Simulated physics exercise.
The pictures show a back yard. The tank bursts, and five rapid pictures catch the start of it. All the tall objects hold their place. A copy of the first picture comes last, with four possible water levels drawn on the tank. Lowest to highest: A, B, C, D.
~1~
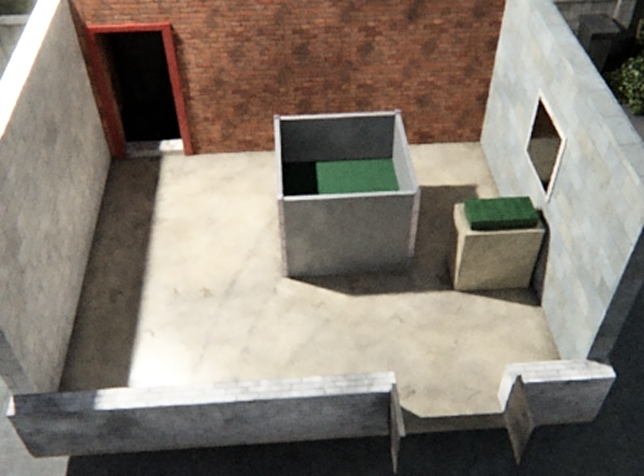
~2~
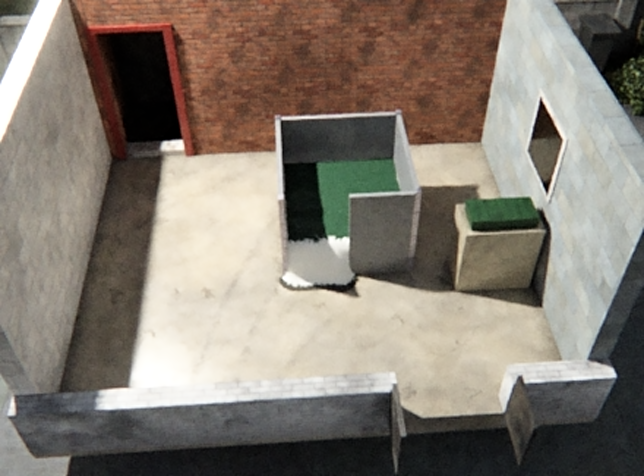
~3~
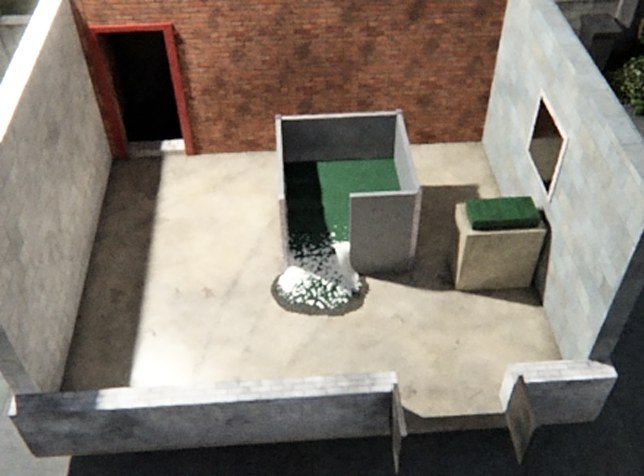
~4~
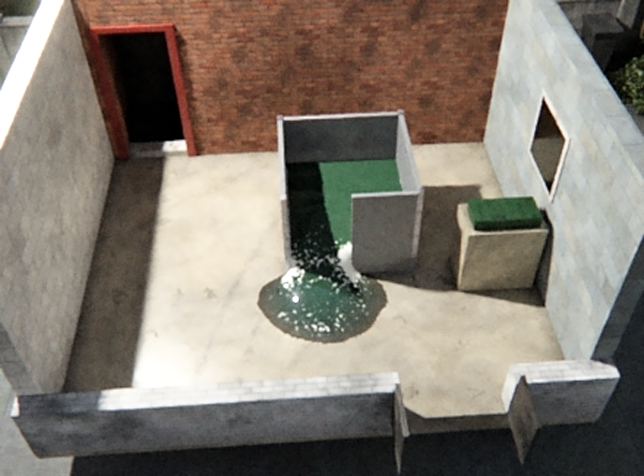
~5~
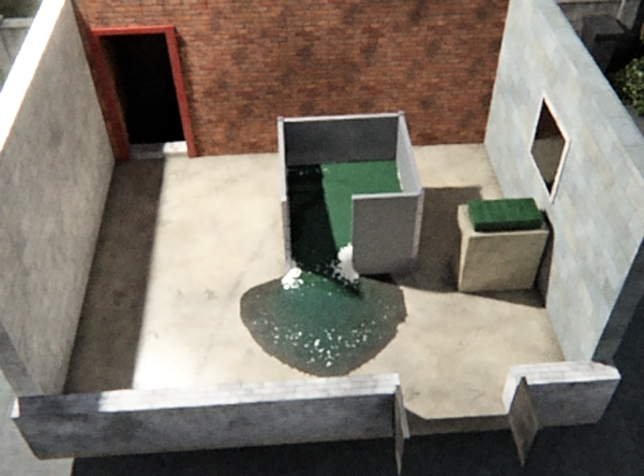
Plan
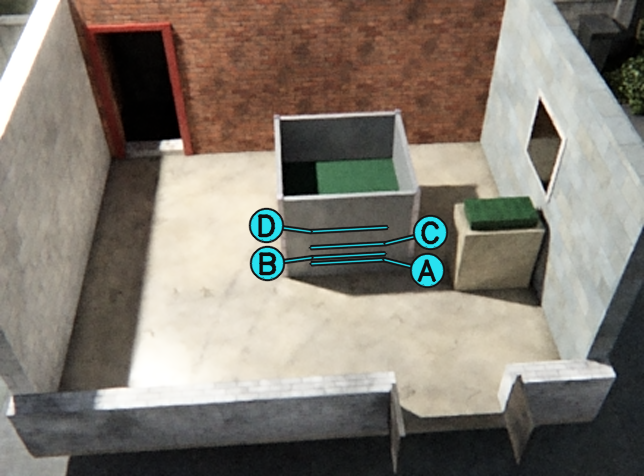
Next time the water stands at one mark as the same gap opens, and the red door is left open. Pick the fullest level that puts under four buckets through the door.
D is the one.
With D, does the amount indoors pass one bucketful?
No, less.
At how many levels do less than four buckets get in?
All of the four.
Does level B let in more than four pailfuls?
No.
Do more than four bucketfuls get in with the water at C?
No, that is safe.
On the marked copy, A at (348, 261); B at (348, 255); C at (348, 245); D at (348, 229); from the bottom up A, B, C, D.
With A, nothing gets over.
With B, nothing gets over.
With C, nothing gets over.
With D, a splash gets over, under a bucket.
